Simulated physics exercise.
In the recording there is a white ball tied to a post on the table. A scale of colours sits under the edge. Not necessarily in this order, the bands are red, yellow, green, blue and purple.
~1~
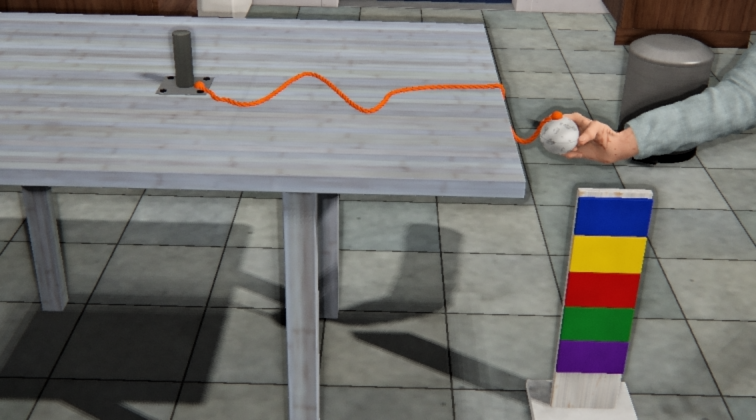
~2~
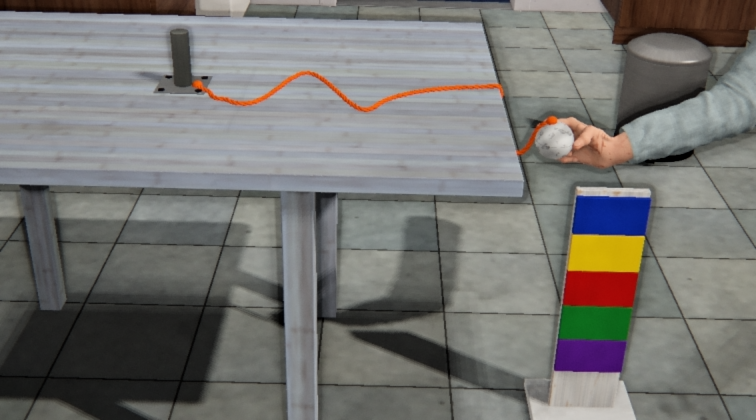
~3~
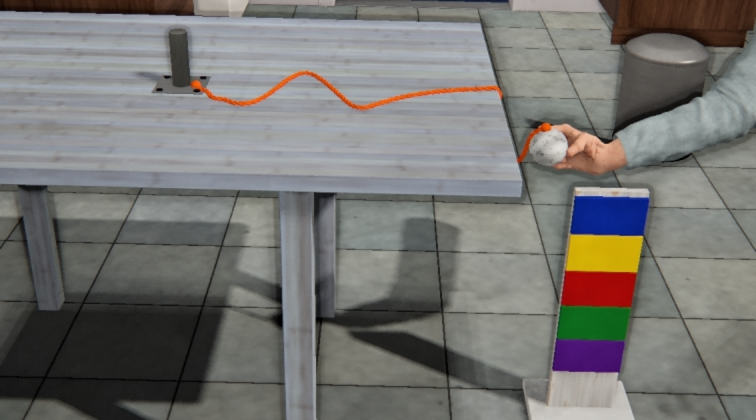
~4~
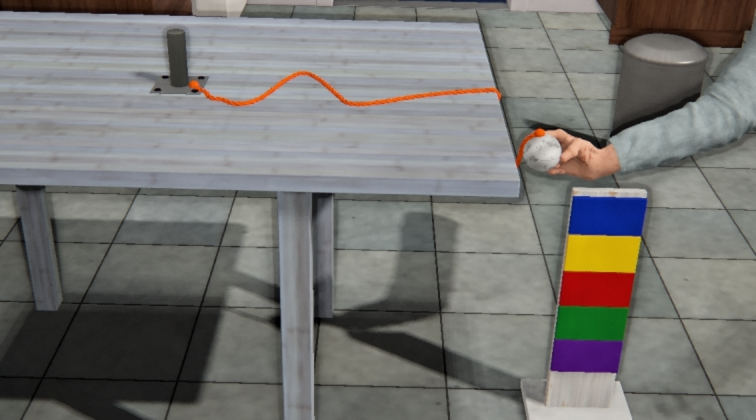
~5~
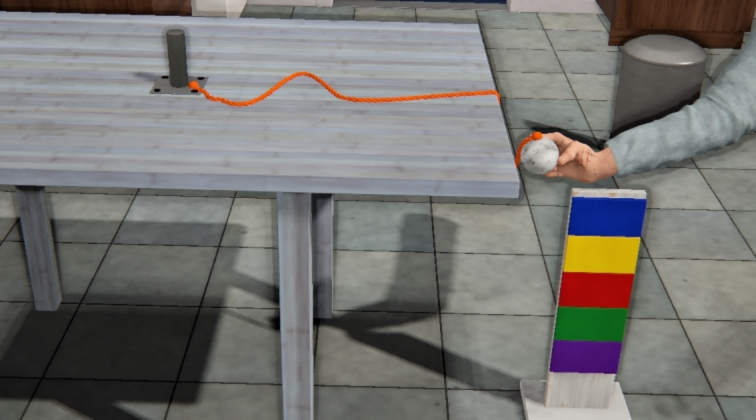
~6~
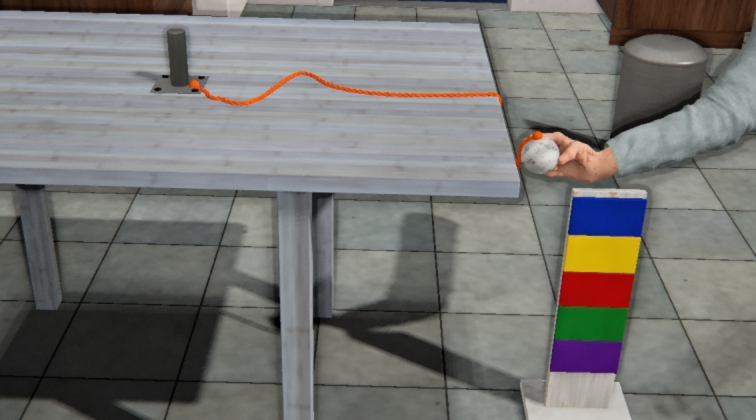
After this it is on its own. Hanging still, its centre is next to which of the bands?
Its middle rests at the purple band.
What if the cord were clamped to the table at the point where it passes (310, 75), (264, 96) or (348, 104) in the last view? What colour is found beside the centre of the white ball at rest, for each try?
Taking them in turn: Red; green; yellow.
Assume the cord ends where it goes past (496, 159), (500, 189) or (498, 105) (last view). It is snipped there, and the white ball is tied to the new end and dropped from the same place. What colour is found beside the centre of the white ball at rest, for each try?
Try 1: Yellow. Try 2: Red. Try 3: Blue.
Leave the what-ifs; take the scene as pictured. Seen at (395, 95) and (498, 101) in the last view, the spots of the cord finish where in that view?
The first at (493, 98), the second at (489, 192).
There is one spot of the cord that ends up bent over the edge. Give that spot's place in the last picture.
The point sits close to (402, 95).
Soon after, ball near (468, 339); level with purple.
After that, ball near (479, 355); level with purple.
In the end, ball near (473, 354); level with purple. Its middle rests at the purple band.
